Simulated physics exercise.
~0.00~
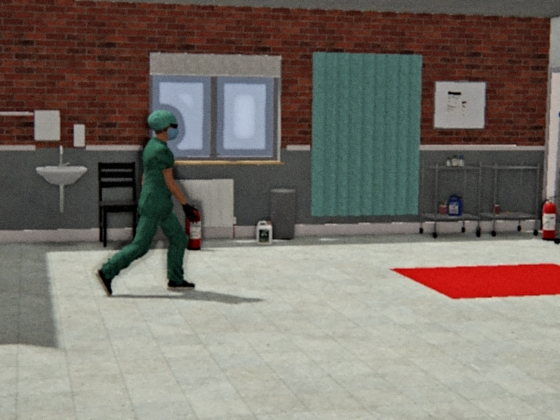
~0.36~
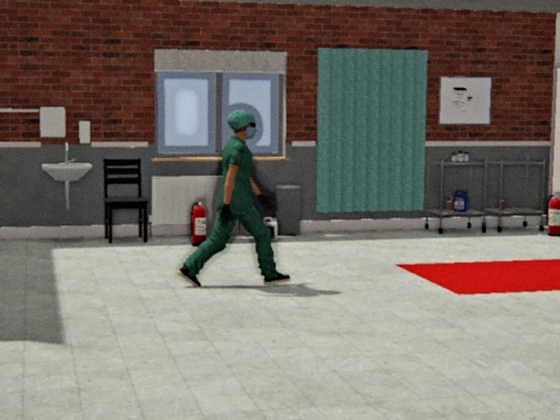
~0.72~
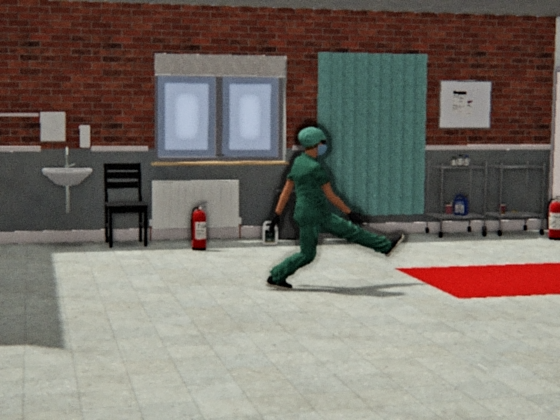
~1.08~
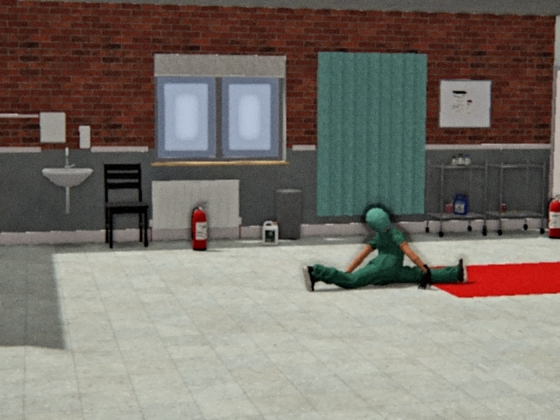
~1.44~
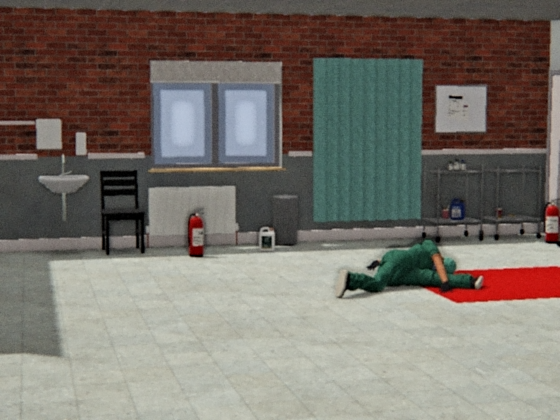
A person in green scrubs and a cap walked right across a tiled room towards a red mat, slipped with one leg kicking up, dropped into a wide split, and ended slumped forward on the floor with head and chest over the mat's near edge.
